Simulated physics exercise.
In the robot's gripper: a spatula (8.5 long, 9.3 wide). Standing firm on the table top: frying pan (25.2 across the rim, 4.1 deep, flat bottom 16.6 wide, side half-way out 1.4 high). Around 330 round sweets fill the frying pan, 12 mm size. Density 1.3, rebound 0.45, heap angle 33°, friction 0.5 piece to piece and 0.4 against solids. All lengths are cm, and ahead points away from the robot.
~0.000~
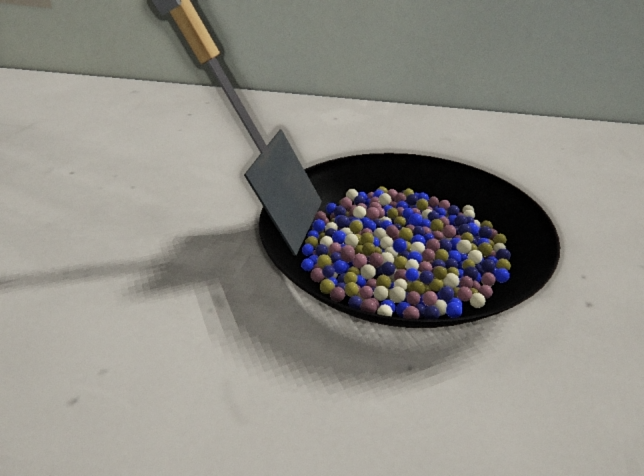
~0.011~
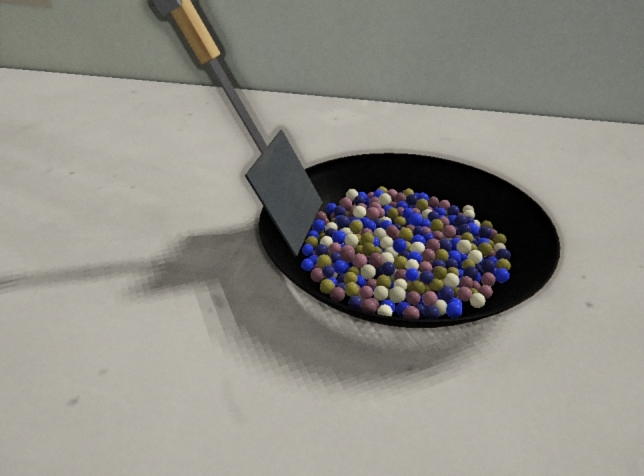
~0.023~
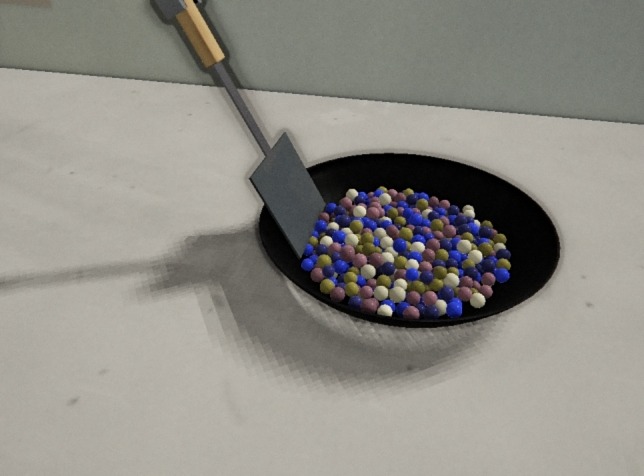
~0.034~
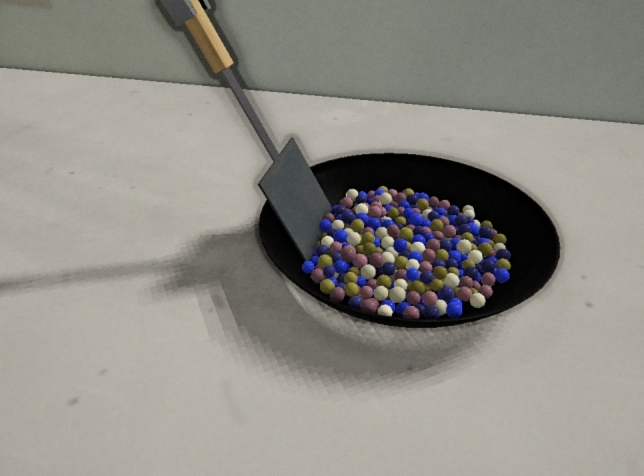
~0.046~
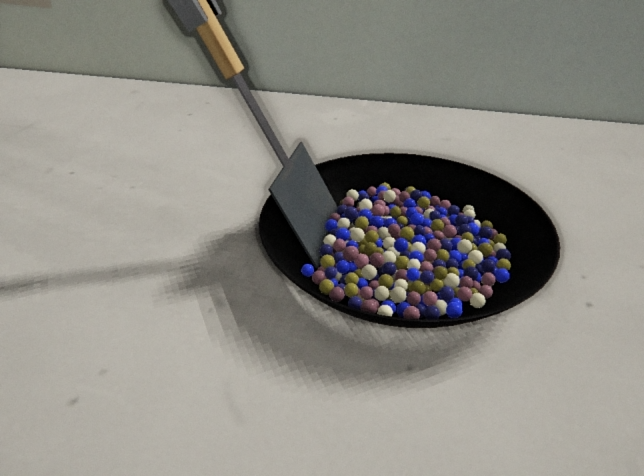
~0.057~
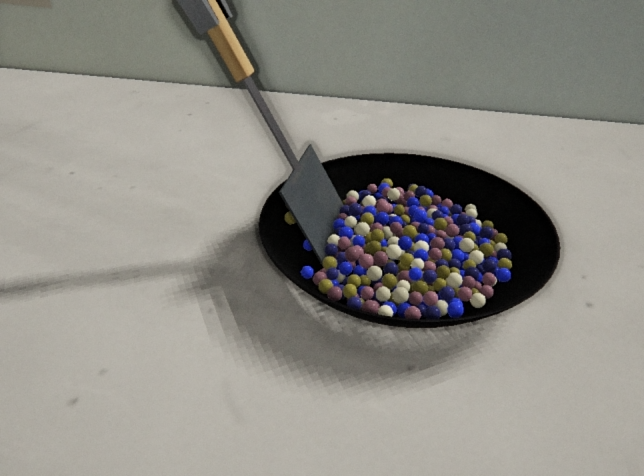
Spatula with a wooden handle sliding slowly rightward into a black frying pan, nudging a heap of multicoloured round sweets.
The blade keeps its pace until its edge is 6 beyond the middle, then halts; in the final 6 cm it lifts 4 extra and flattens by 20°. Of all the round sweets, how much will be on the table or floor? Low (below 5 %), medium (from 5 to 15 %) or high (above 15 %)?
On the table or floor the share is medium, from 5 to 15 %.
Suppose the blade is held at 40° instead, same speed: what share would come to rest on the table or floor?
It would be near 10 per cent.
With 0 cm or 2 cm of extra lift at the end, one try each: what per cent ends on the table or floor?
Some 5 and 15 per cent.
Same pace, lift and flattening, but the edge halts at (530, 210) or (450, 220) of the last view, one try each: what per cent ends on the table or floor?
About 40 and 5 per cent.
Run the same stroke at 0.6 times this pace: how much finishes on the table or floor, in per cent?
About 0 per cent.
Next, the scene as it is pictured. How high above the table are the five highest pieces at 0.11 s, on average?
About 8 cm.
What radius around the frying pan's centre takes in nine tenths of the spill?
About 50 cm.
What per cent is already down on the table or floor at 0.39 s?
About 8 per cent.
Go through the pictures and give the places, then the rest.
In the first picture, the spatula top edge at (264, 150), sloping 62°; upper third of the load around (400, 239), from x 305 to 505, top at y 195; 332 in the frying pan.
In the second picture, the spatula top edge at (265, 151), sloping 62°; upper third of the load around (400, 239), from x 305 to 505, top at y 195.
In the third picture, the spatula top edge at (269, 153), sloping 62°; upper third of the load around (400, 239), from x 305 to 505, top at y 195.
In the fourth picture, the spatula top edge at (277, 159), sloping 62°; upper third of the load around (395, 234), from x 310 to 505, top at y 190.
In the fifth picture, the spatula top edge at (286, 163), sloping 62°; upper third of the load around (391, 233), from x 305 to 505, top at y 190.
In the sixth picture, the spatula top edge at (296, 166), sloping 62°; upper third of the load around (391, 230), from x 290 to 505, top at y 185; 332 in the frying pan.
After 0.11 s, sloping 62°, highest piece 12 above the table; 329 in the frying pan, 3 on the blade or in flight.
After 0.16 s, sloping 54°, highest piece 18 above the table; 329 in the frying pan, 3 on the blade or in flight.
After 0.39 s, sloping 42°, highest piece 10 above the table; 303 in the frying pan, 25 on the table or floor, 4 on the blade or in flight.
After 1.44 s, sloping 42°, highest piece 5 above the table; 302 in the frying pan, 30 on the table or floor.
In the end, 302 in the frying pan, 30 on the table or floor. That is 9 % on the table or floor.
